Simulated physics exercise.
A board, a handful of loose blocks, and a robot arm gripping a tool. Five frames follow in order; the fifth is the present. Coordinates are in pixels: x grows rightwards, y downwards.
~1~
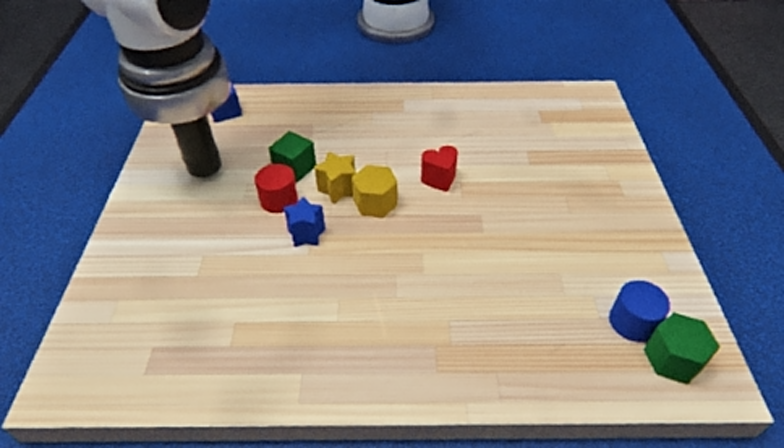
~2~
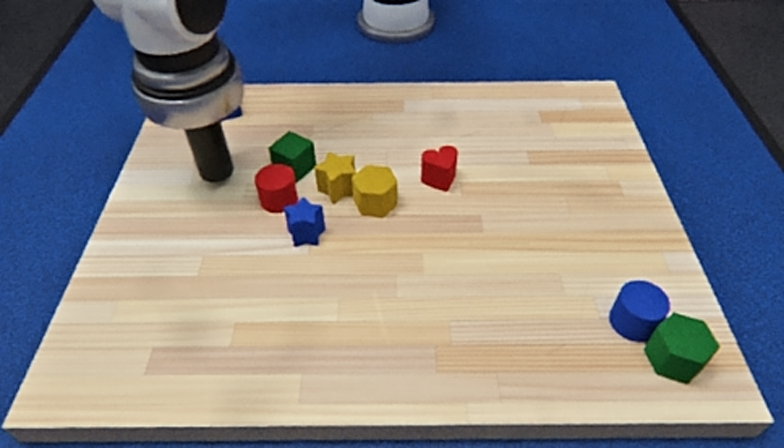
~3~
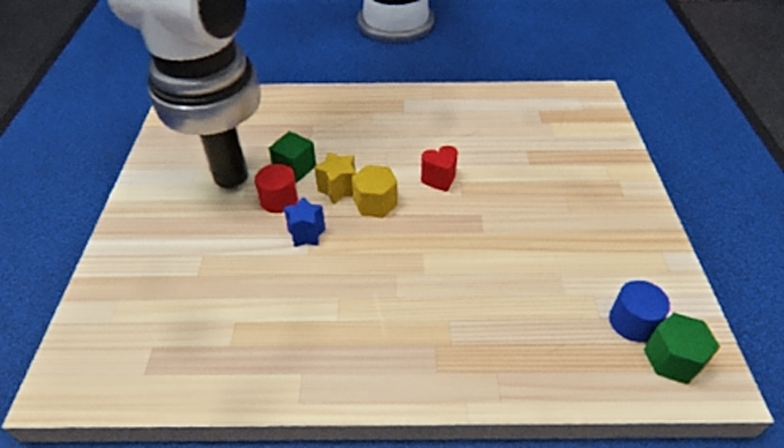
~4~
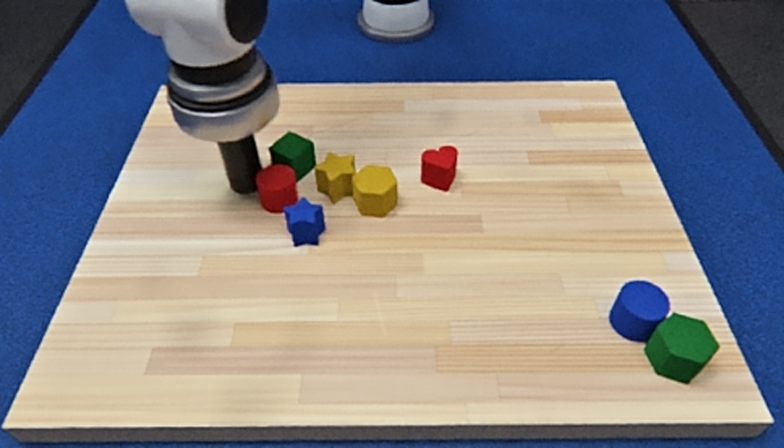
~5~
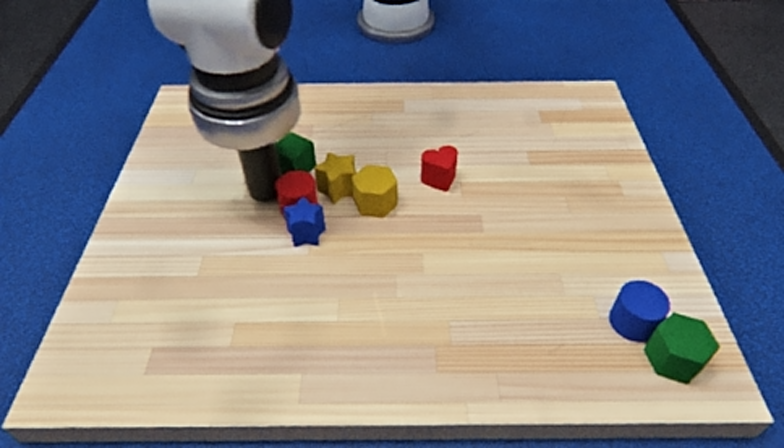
Robot arm moving its dark tool rightward across a wooden board, nudging a red cylinder slightly right among otherwise still coloured blocks.
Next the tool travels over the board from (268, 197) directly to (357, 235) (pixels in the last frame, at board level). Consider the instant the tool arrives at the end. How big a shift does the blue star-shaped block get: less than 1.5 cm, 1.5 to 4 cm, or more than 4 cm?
Displaced 1.5 to 4 cm.
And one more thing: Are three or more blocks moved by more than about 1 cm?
Final answer: Yes.
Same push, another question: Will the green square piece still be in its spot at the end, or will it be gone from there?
Stays put.
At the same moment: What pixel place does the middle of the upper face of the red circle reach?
It is going to be at (396, 208).
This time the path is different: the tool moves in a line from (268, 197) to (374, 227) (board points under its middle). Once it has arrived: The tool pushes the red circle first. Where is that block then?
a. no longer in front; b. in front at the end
My answer is option b.
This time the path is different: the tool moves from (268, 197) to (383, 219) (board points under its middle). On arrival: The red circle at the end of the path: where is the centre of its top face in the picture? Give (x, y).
It ends at (385, 224).
What follows on the original path. One third of the way, tool at (296, 203); red circle at (329, 193); blue star-shaped block at (312, 216), turned 65° clockwise.
Two thirds of the way, tool at (326, 215); red circle at (362, 202); blue star-shaped block at (318, 224), turned 110° clockwise; yellow six-sided block at (385, 178), turned 35° anticlockwise.
At the end, tool at (357, 229); green square piece still; red circle at (396, 208); blue star-shaped block at (323, 229), turned 150° clockwise; yellow star-shaped block still; yellow six-sided block at (389, 177), turned 50° anticlockwise.
